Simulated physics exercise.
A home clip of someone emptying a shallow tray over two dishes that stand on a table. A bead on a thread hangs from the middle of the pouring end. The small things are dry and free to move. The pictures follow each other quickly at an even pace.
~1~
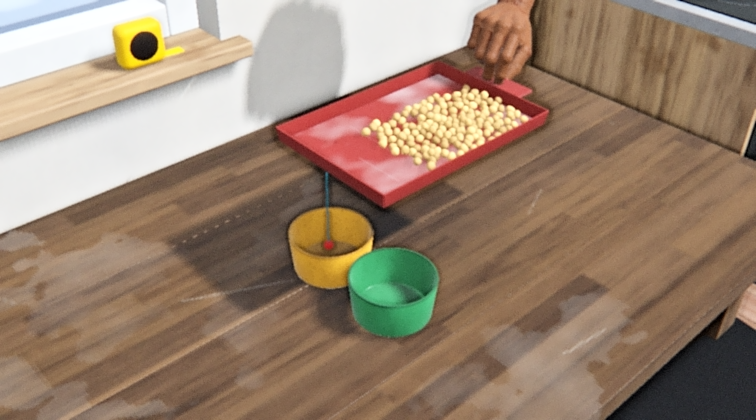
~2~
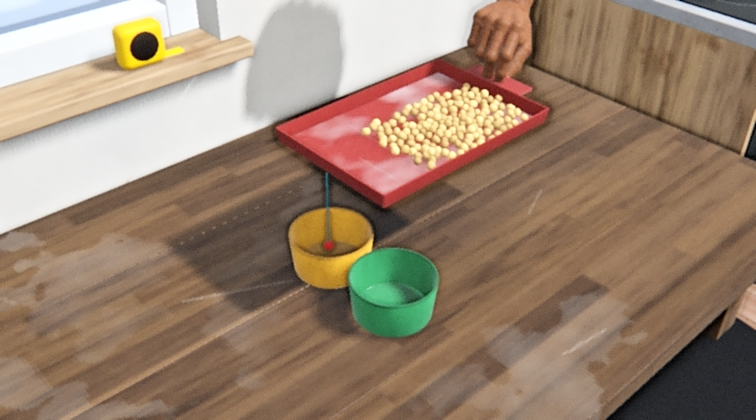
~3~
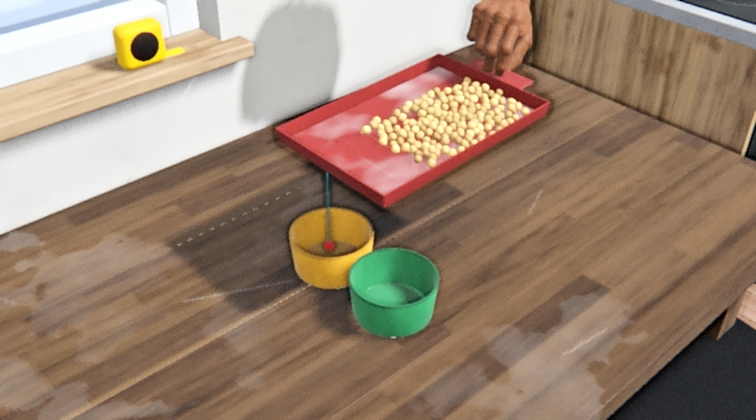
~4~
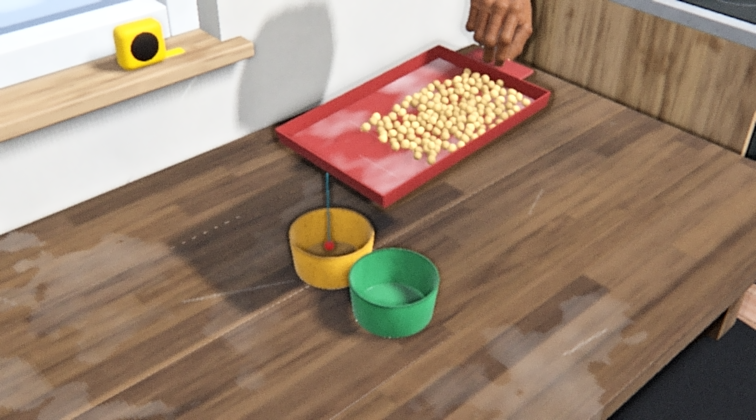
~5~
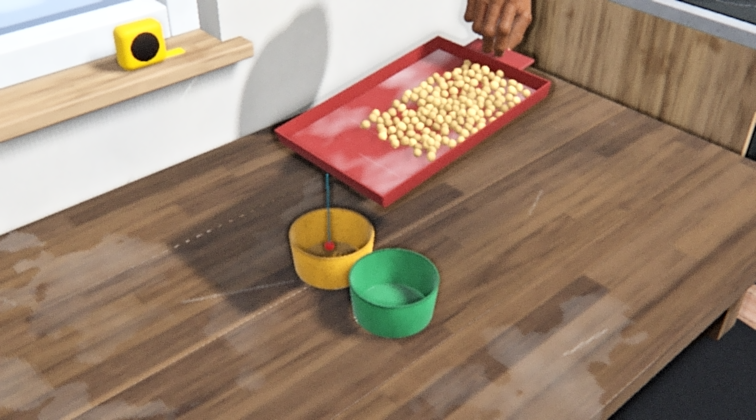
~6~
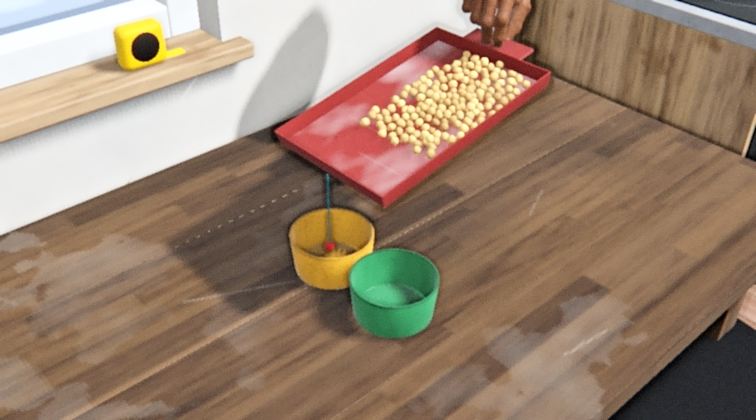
A hand held a red tray of dried chickpeas above a yellow dish and a green one on a wooden table, then slowly raised the far end a little while the chickpeas stayed bunched together.
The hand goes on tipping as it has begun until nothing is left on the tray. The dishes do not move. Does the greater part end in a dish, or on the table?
The two hold less than half of the load.
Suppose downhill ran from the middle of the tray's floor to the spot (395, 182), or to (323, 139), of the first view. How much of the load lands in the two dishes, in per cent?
In turn 60 and 30 in a hundred.
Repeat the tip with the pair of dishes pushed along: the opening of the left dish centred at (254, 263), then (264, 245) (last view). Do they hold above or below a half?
The first try: More than half. The second: Most of it.
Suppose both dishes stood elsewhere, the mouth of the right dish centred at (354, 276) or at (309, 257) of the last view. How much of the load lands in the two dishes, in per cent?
About 30 and 40 per cent.
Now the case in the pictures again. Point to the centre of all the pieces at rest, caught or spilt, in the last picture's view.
Around (278, 312).
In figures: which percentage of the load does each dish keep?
For the left dish some 0 %, for the right dish some 0 %.
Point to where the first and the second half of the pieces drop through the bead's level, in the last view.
Around (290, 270) and then (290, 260).
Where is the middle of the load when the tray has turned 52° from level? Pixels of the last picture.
Close to (343, 141).
Just after the last frame, tray tipped steeply; almost all on the tray; just a few in the air.
A moment on, tray tipped right over; almost all on the tray; about a tenth outside both.
Further on, tray tipped past a quarter turn; just a few in the left dish; almost all outside both.
When it is over, tray tipped past a quarter turn; not one in the right dish; just a few in the left dish; almost all outside both.
